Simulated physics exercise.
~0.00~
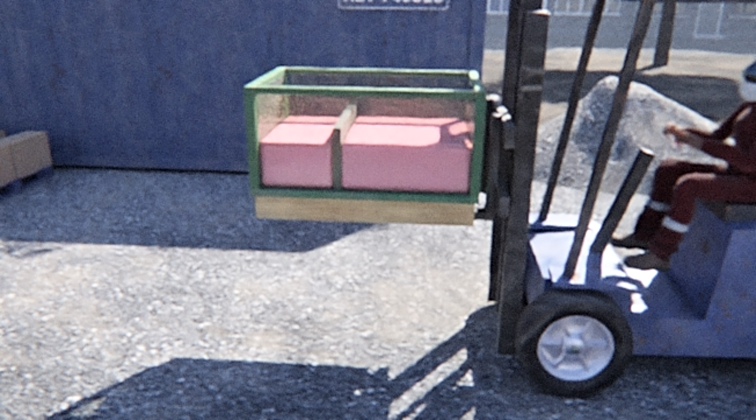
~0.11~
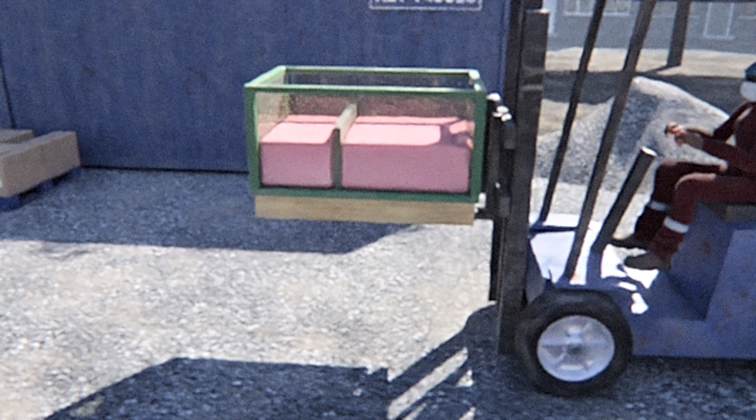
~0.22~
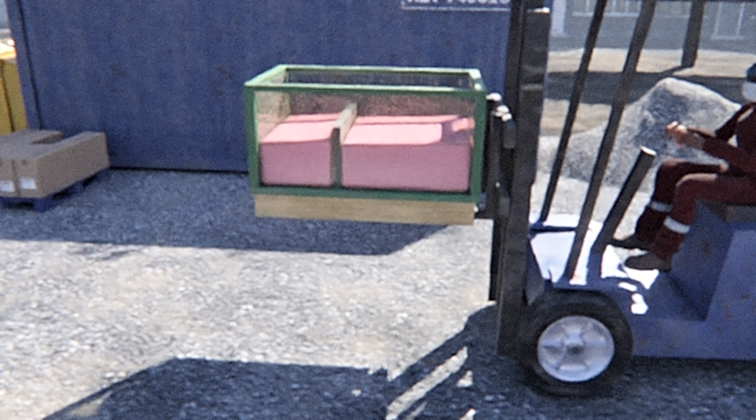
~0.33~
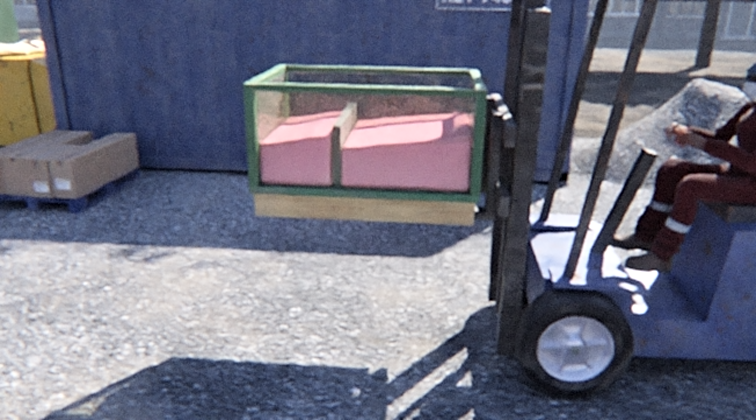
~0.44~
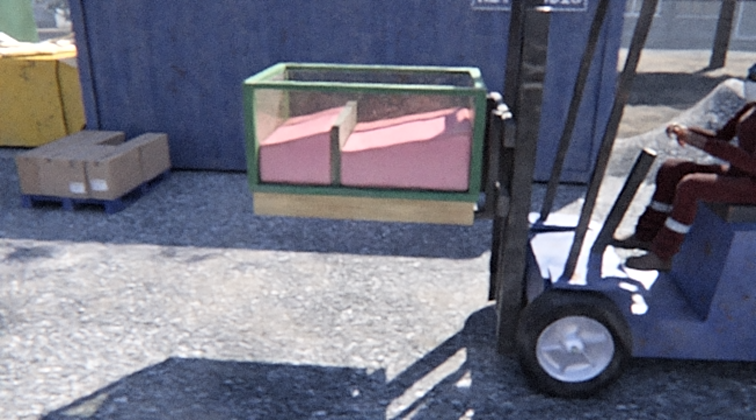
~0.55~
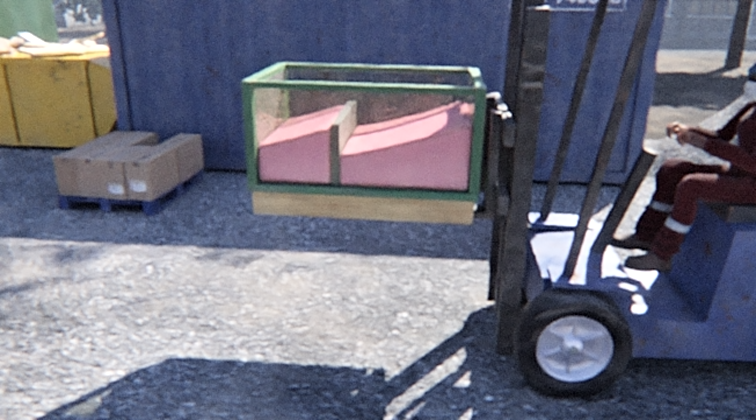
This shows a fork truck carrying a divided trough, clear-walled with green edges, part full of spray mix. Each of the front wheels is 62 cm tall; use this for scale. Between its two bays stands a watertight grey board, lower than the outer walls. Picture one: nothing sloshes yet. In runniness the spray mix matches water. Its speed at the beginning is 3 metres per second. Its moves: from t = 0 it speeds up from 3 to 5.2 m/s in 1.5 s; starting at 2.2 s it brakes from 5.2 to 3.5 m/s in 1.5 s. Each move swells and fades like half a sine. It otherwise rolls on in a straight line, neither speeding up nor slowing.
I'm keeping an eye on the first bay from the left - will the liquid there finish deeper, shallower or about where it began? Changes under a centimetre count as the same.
It will finish about where it began.
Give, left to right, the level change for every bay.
From the left they end at 0 and 0.
By 1.55 s left to right it is 27, 27 cm deep.
By 2.75 s left to right it is 27, 27 cm deep.
By 4.25 s left to right it is 27, 26 cm deep.
By 6.68 s left to right it is 27, 26 cm deep.
